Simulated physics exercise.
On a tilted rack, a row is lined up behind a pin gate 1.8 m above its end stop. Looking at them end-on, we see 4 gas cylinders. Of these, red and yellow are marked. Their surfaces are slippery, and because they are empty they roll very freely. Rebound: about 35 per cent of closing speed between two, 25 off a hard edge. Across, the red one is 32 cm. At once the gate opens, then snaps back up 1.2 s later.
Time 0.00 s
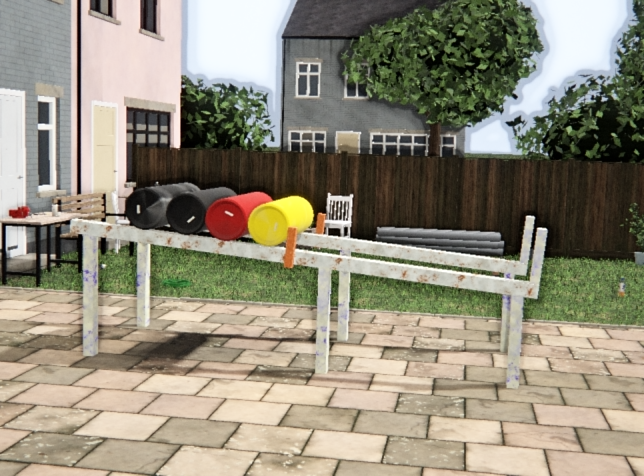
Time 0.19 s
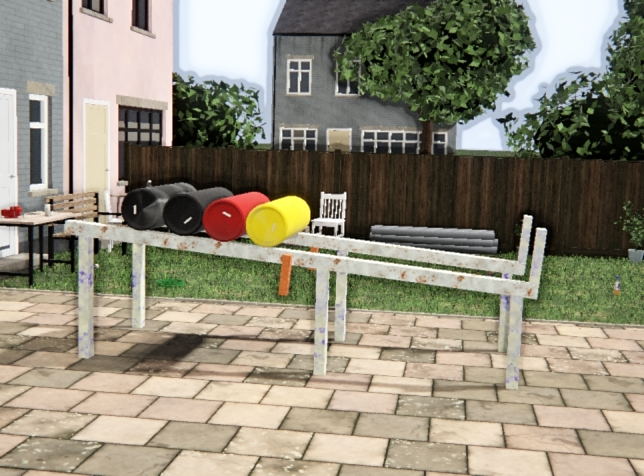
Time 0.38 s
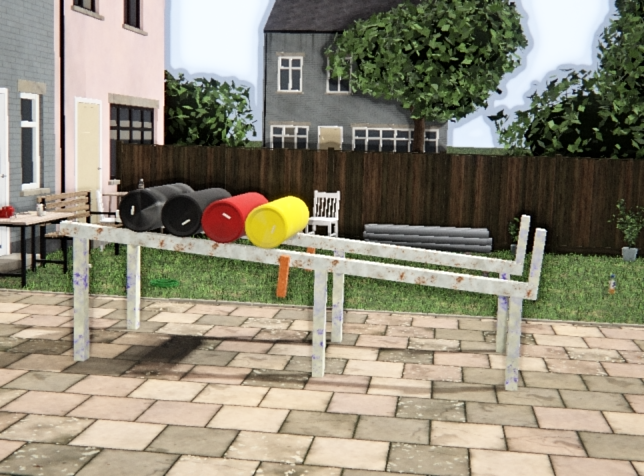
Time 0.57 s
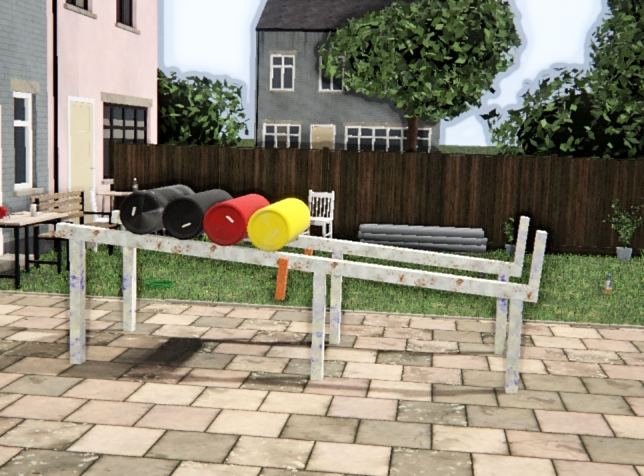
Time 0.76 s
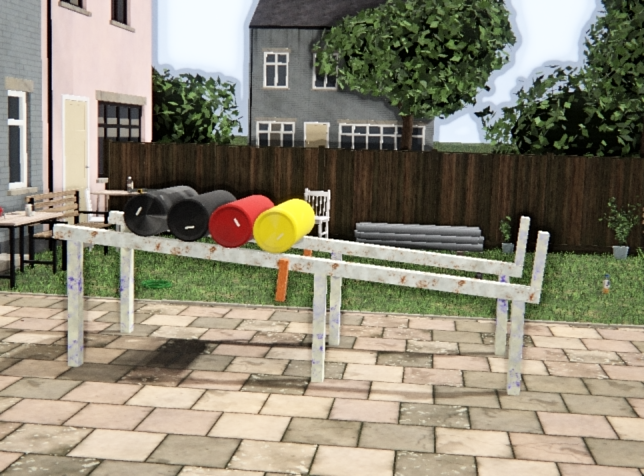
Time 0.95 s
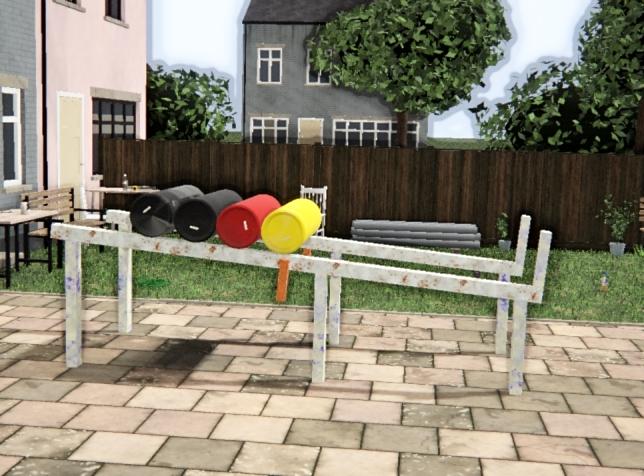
The video shows two dark cylinders, a red one and a yellow one lined up on a sloping rack in a paved garden; an orange gate piece drops, and the row rolls slightly to the right as the view shifts.
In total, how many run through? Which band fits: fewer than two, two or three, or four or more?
I would say fewer than two.
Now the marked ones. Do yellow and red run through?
Yellow: Away. Red: Held.
After 1.3 s, red is on the rails, 20 cm above the pins, rolling right; yellow is on the rails, 10 cm below the pins, rolling right; 1 below the pins.
After 1.5 s, yellow is in the air, 30 cm below the pins, rolling right; no change for red; 1 below the pins.
At rest (3.1 s), red is on the rails, 20 cm above the pins; yellow is on the rails, 160 cm below the pins; 1 below the pins.
